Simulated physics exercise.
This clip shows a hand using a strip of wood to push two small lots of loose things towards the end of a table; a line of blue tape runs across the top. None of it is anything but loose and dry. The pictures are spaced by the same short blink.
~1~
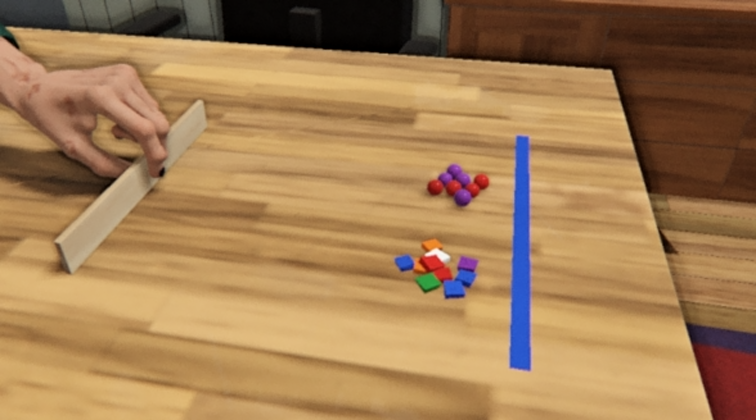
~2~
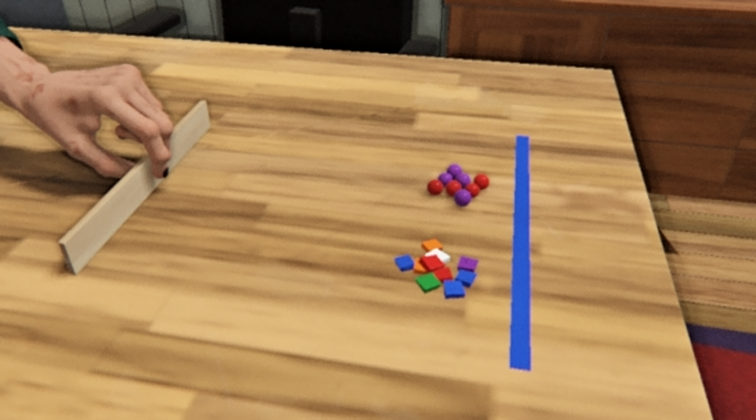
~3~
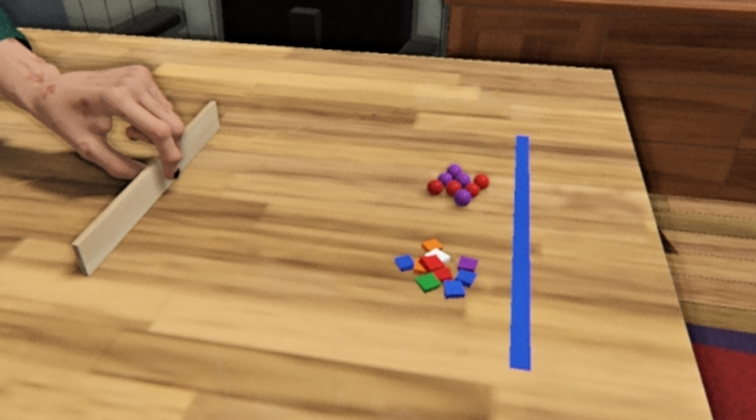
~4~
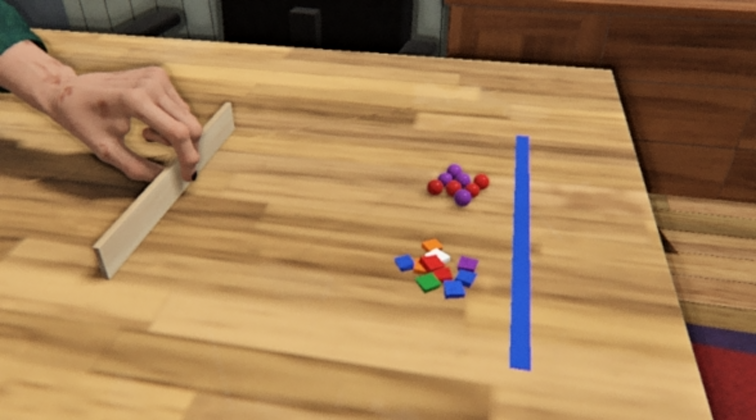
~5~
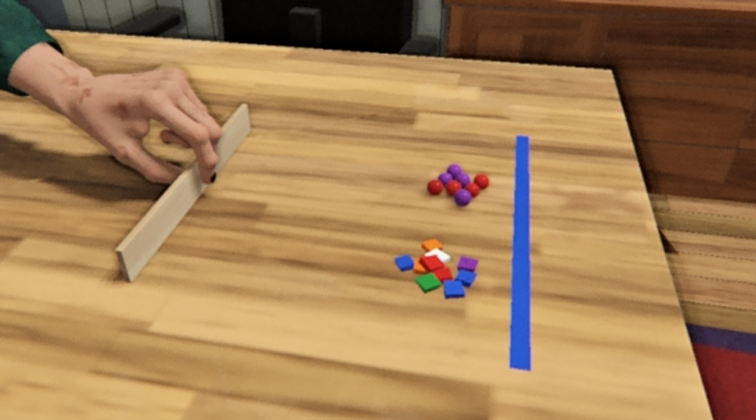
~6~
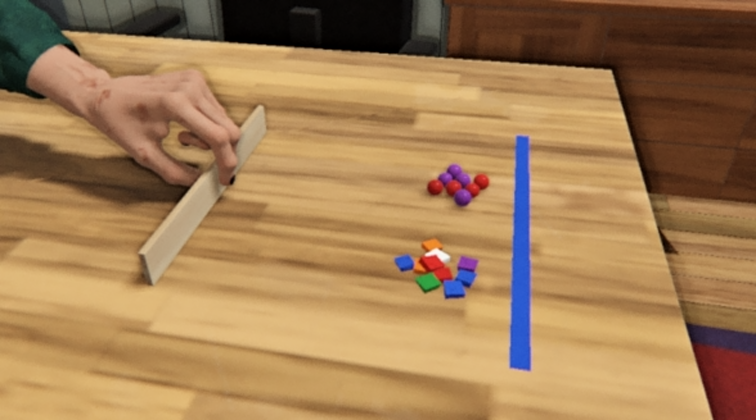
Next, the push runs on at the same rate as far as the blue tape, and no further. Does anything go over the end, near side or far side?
The nearer batch stays on entirely. Farther batch has some of it go over.
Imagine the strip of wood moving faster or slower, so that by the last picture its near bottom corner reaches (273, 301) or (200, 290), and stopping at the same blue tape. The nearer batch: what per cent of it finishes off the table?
Lab note: Share near 0 per cent at the first pace and 0 per cent at the second.
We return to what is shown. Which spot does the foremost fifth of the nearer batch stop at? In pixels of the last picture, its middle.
Centre close to (593, 298) px.
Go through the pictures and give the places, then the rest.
The first frame shows strip of wood (76, 243), at rest; blue tape (523, 144), well back from the edge; edge at (664, 247); nearer batch (432, 263), a few mosaic tiles; farther batch (453, 189), a few glass marbles.
The second frame shows strip of wood (80, 243); farther batch (453, 189).
The third frame shows strip of wood (93, 245); nearer batch (432, 263).
The fourth frame shows strip of wood (113, 248); farther batch (453, 189).
The fifth frame shows strip of wood (135, 251); nearer batch (432, 263).
The sixth frame shows strip of wood (157, 254); blue tape (523, 144); edge at (664, 247); nearer batch (432, 263); farther batch (453, 189).
Then, 0.47 s later than the last frame, strip of wood still moving, near (372, 183); nearer batch all on the table, its front near (468, 266); farther batch all on the table, its front near (481, 182).
Then, 0.97 s later than the last frame, strip of wood stopped at the blue tape; nearer batch all on the table, its front near (609, 300); farther batch all on the table, its front near (596, 180).
Then, 1.25 s later than the last frame, strip of wood stopped at the blue tape; nearer batch all on the table, its front near (612, 301); farther batch about a tenth over the edge.
When it is over, strip of wood stopped at the blue tape; nearer batch all on the table, its front near (612, 301); farther batch every one over the edge.
